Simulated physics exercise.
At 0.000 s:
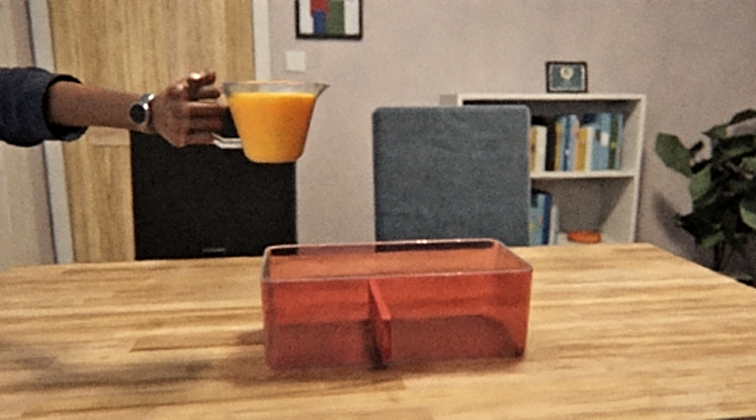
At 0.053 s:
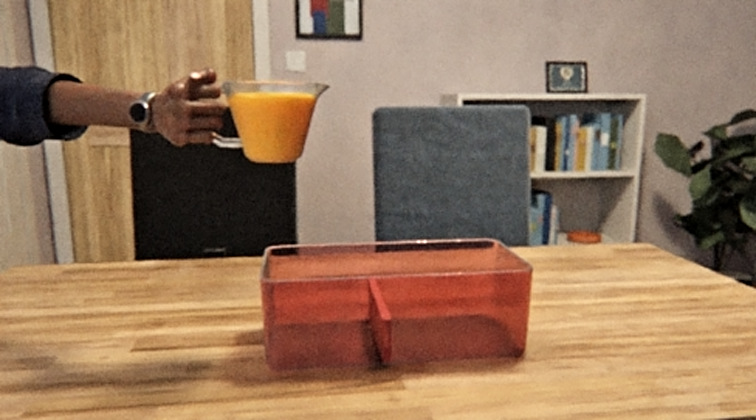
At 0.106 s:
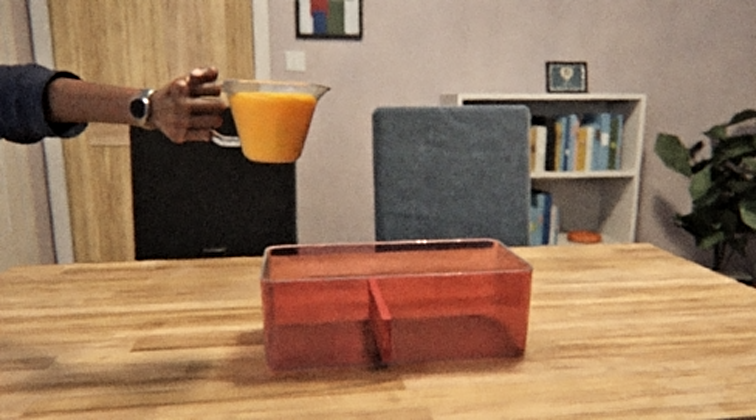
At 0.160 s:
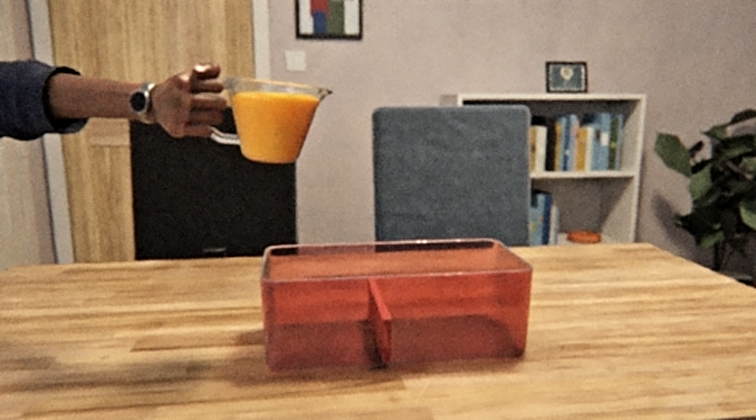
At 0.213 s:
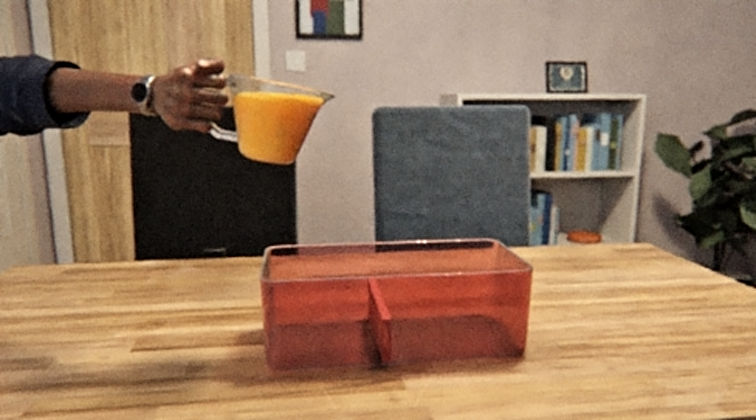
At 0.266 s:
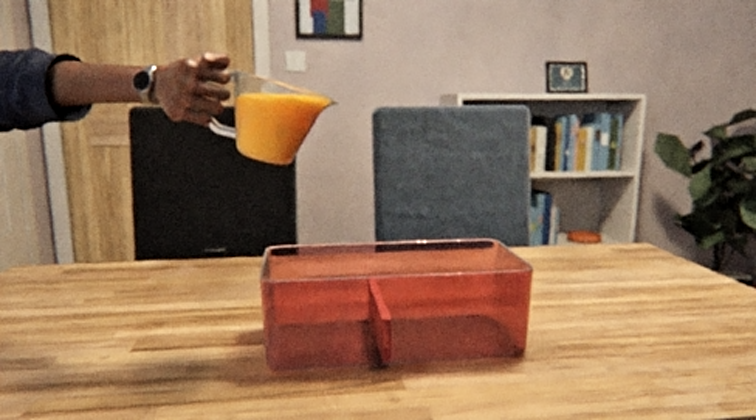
A glass jug of orange juice is held by a hand with a wristwatch and dark sleeve at upper left, above an empty, see-through red basin with one divider on a wooden table. The level view across the room shows two chairs, a white bookshelf and a plant at right. The hand slowly tilts the jug slightly rightward, while the camera stays still.
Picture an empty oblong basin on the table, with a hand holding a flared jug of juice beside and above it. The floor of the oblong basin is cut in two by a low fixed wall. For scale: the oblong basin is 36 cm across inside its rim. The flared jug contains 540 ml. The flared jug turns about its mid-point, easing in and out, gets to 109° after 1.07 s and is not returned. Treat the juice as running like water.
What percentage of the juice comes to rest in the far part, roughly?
52 %.
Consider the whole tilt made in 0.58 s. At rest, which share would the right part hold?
In that case, some 35 percent.
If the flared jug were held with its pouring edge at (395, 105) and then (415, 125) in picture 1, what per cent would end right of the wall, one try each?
First 95, then 95 per cent.
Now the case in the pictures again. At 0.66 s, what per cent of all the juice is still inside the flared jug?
Fraction remaining: Approx. 52 per cent.
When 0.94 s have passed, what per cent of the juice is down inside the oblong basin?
Around 84 per cent of the whole.
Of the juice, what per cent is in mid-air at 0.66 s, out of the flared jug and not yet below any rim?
Estimate: About 32 % of all of it.
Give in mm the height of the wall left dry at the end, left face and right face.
Left side: Around 52 mm. Right side: Around 52 mm.
After 0.66 s the tilt is 74° and 53 per cent is still to pour, 2 is left of the wall and 13 right of it.
After 0.94 s the tilt is 105° and 4 per cent is still to pour, 33 is left of the wall and 51 right of it.
After 1.24 s the tilt is 109° and 0 per cent is still to pour, 47 is left of the wall and 51 right of it.
After 1.57 s the tilt is 109° and 0 per cent is still to pour, 47 is left of the wall and 51 right of it.
In the end 47 per cent lies left of the wall, 52 right of it and 2 outside.
